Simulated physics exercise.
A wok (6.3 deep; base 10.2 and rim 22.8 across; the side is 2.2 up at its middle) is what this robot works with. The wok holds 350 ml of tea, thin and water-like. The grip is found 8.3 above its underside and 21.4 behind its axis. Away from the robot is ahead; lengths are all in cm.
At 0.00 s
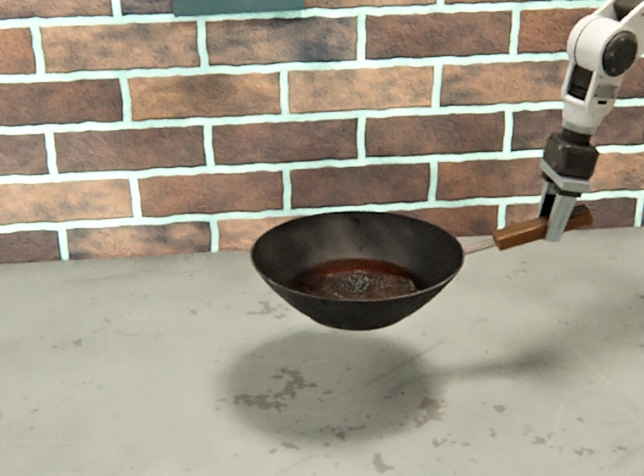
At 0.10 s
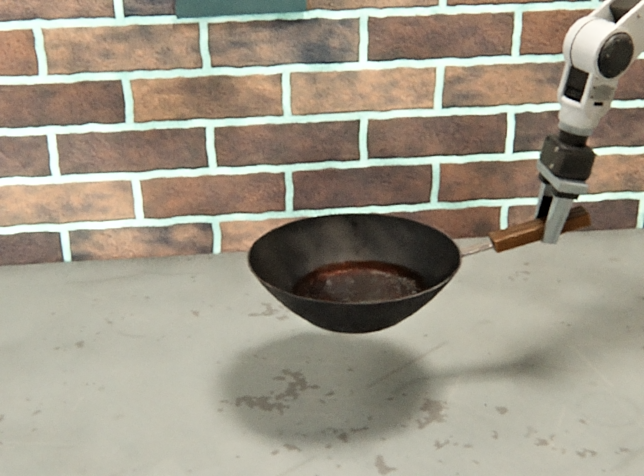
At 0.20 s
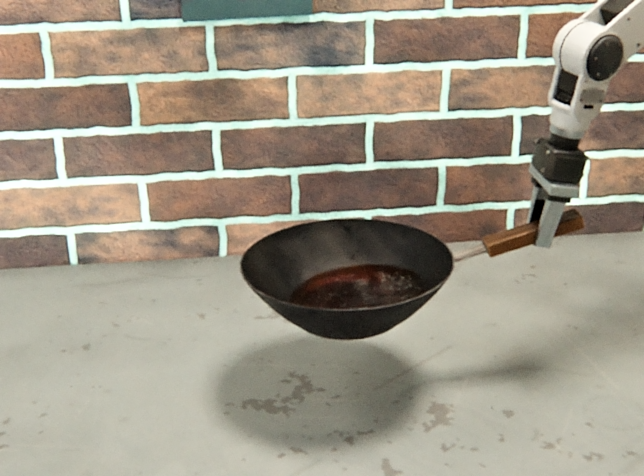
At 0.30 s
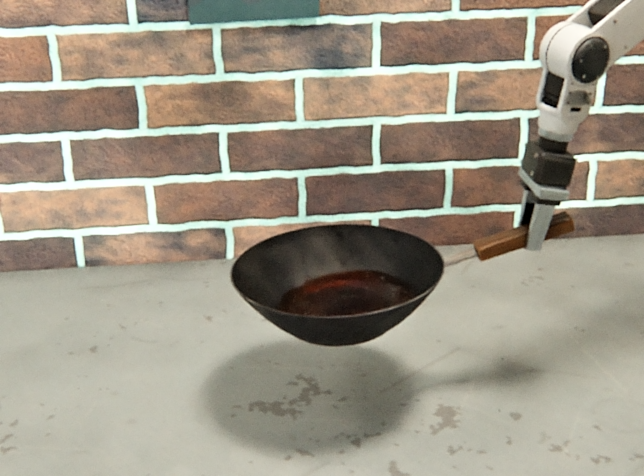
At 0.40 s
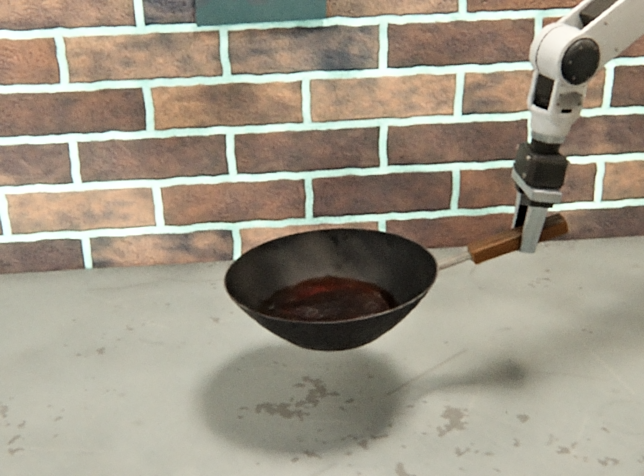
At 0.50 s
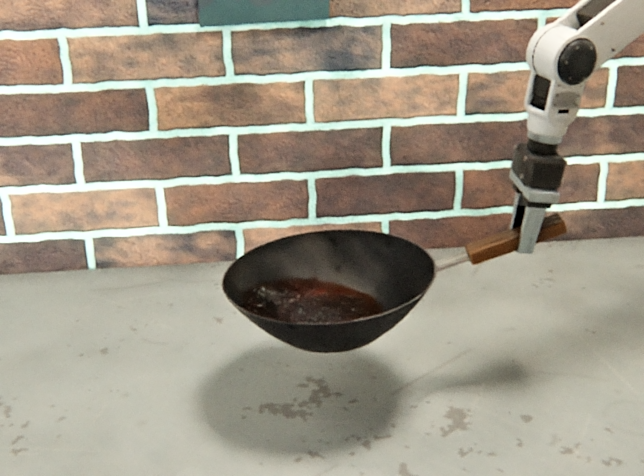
Robot arm holding a dark wok of reddish-brown liquid above a grey surface, drifting slightly left as the liquid shifts inside.
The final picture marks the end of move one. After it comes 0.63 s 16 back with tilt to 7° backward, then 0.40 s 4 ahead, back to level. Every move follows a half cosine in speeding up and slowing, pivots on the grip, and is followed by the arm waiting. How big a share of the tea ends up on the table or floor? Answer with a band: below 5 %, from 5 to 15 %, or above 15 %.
From 5 to 15 %.
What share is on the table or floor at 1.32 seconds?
That share is roughly 8 percent.
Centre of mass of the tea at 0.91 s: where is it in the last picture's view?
About (448, 283) in the last view.
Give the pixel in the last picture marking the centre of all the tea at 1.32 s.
It is centred at about (468, 284).
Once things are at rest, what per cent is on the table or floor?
Around 8 %.
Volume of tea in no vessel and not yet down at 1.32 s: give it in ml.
Outside the vessels: Near 0 ml.
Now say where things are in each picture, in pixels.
Wok middle at (357, 279), level; upper third of the tea around (357, 287), from x 290 to 425, top at y 260; 350 ml in the wok, in the first picture.
Wok middle at (354, 282), level; upper third of the tea around (367, 288), from x 290 to 425, top at y 260, in the second picture.
Wok middle at (348, 288), tilted 1° forward; upper third of the tea around (380, 291), from x 290 to 425, top at y 265, in the third picture.
Wok middle at (339, 294), tilted 2° forward; upper third of the tea around (372, 296), from x 275 to 415, top at y 270, in the fourth picture.
Wok middle at (333, 299), tilted 3° forward; upper third of the tea around (333, 305), from x 260 to 400, top at y 275, in the fifth picture.
Wok middle at (331, 300), tilted 3° forward; upper third of the tea around (282, 306), from x 245 to 385, top at y 280; 350 ml in the wok, in the sixth picture.
By 0.91 s, tilted 4° backward, liquid up to 17 above the table; 350 ml in the wok.
By 1.32 s, tilted 4° backward, liquid up to 15 above the table; 320 ml in the wok, 25 ml on the table or floor.
By 1.73 s, level, liquid up to 14 above the table; 320 ml in the wok, 30 ml on the table or floor.
By 2.53 s, level, liquid up to 16 above the table; 320 ml in the wok, 30 ml on the table or floor.
Final state, 320 ml in the wok, 30 ml on the table or floor. That is 8 % on the table or floor.
